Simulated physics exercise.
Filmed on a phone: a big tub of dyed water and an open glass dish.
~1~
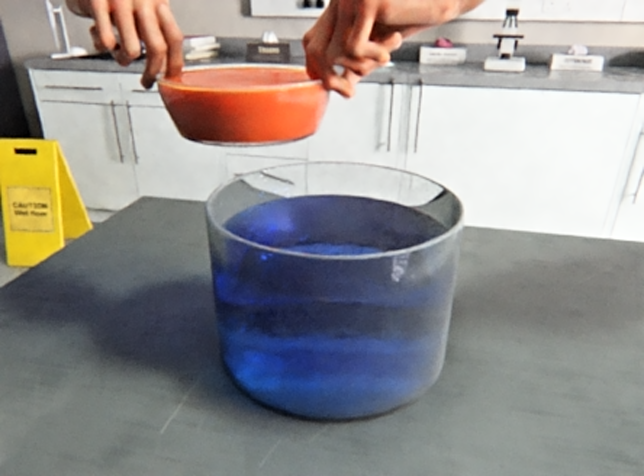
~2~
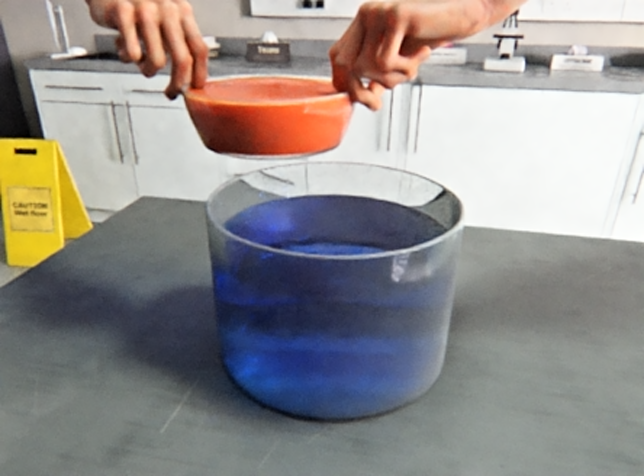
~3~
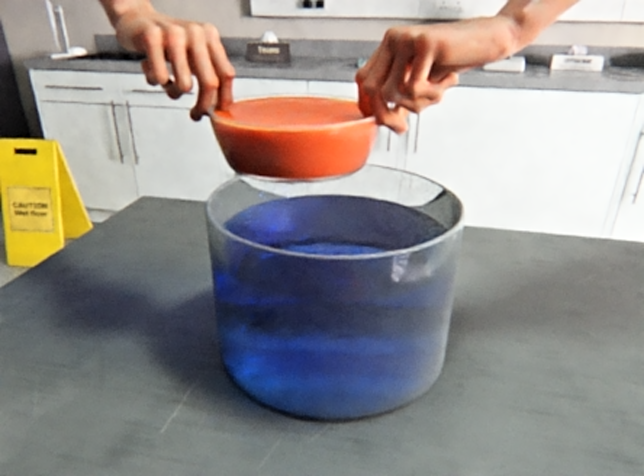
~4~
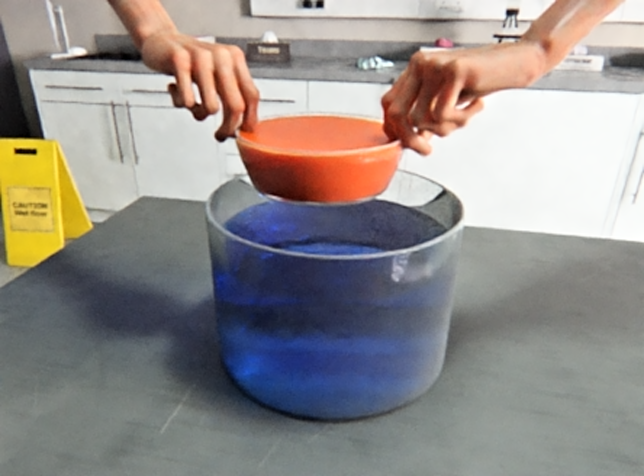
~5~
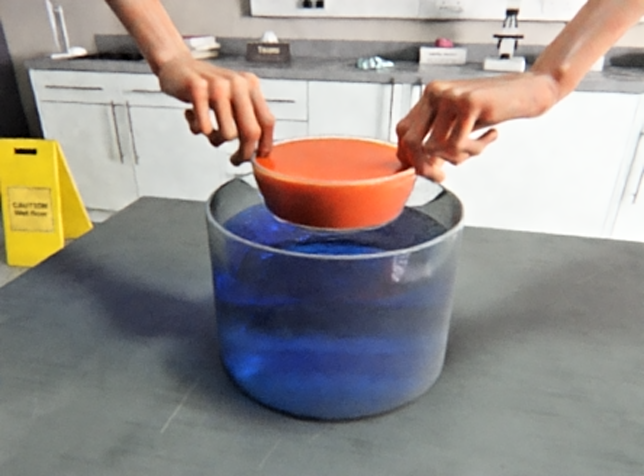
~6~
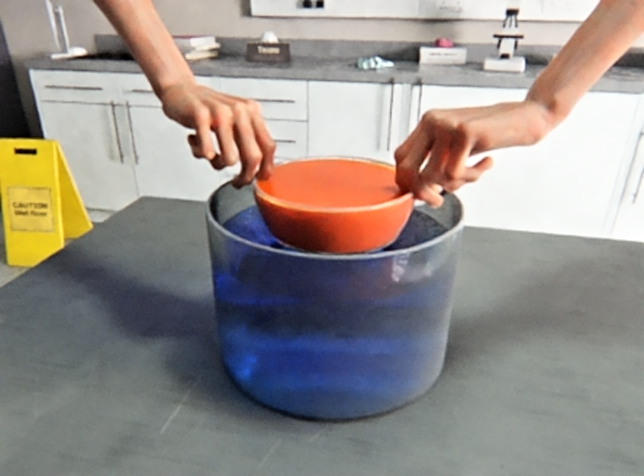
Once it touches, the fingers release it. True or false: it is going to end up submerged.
True.
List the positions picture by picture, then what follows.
In the first picture, dish (248, 99) nearly full; above the big tub.
In the second picture, dish nearly full, surface at (272, 90); coming down.
In the third picture, dish (297, 132) nearly full; lower.
In the fourth picture, dish nearly full, surface at (321, 133); lower still.
In the fifth picture, dish (335, 178) nearly full; close to the surface.
In the sixth picture, dish nearly full, surface at (335, 182); just over the surface.
Soon after, the dish dips into the dyed water.
Later, dyed water pours in over its rim.
In the end, the dish lies on the bottom.
